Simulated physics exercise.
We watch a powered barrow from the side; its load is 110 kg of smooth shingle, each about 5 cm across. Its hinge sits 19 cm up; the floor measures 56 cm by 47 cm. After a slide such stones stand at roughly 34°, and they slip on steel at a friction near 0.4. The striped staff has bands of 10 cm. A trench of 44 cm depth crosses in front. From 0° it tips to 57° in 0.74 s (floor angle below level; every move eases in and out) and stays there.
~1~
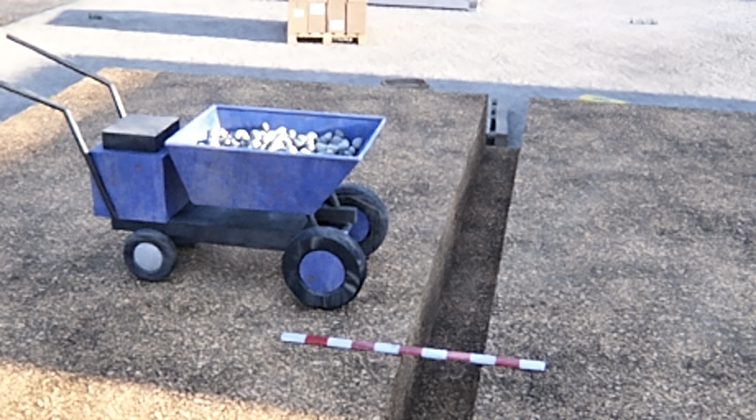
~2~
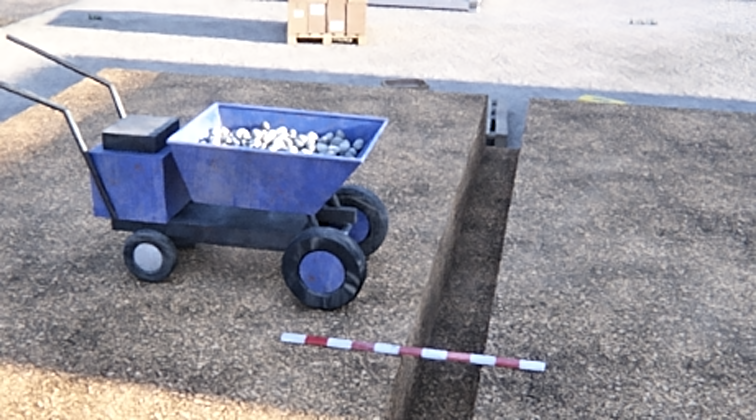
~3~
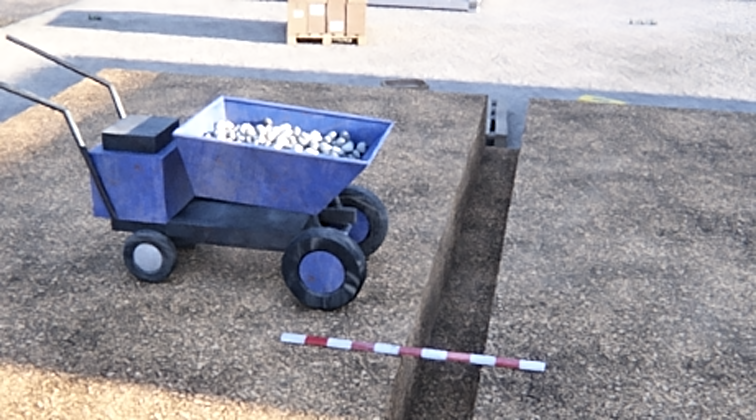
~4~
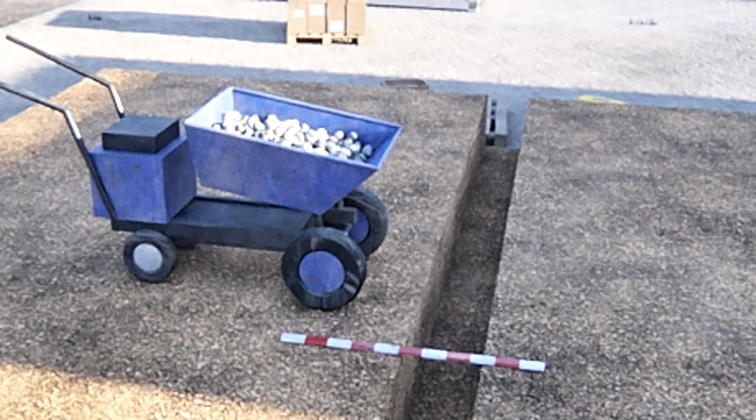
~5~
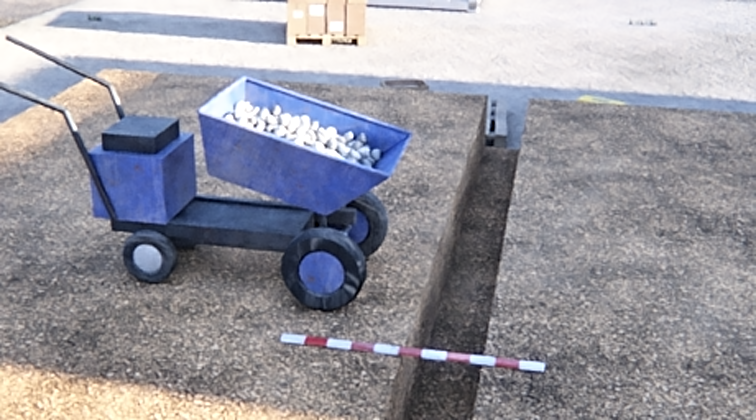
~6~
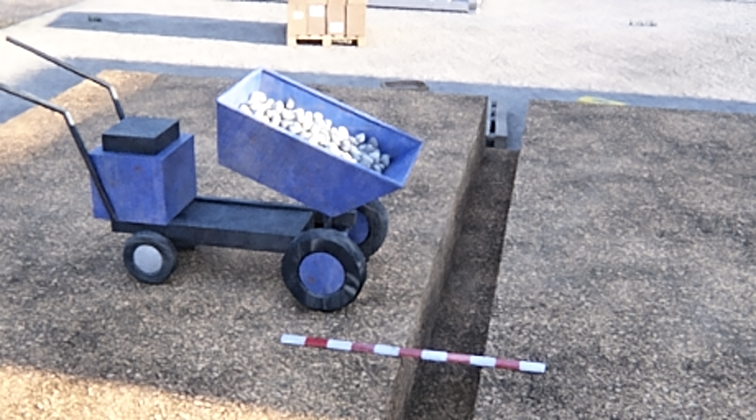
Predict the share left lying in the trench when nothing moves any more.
Roughly 35 per cent ends in the trench.
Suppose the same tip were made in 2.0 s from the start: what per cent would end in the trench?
Then about 55 per cent.
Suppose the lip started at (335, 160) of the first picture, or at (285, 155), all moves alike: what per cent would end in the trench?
About 50 and 55 per cent.
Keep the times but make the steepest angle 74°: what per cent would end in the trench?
In that case some 35 per cent.
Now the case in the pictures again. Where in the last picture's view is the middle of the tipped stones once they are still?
Their middle is at about (506, 296).
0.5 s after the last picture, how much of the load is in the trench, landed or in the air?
Some 10 per cent.
Then, 0.2 s after the last picture the floor is at 48°, 100 % in the tray; the foremost stones are at (419, 201).
Then, 0.5 s after the last picture the floor is at 57°, 89 % in the tray, 10 % in the trench, 1 % past the trench; the foremost stones are at (507, 251).
Then, 0.9 s after the last picture the floor is at 57°, 49 % in the tray, 14 % in the trench, 37 % past the trench; the foremost stones are at (617, 312).
Then, 2.8 s after the last picture the floor is at 57°, 25 % in the tray, 35 % in the trench, 40 % past the trench; the foremost stones are past the picture's edge.
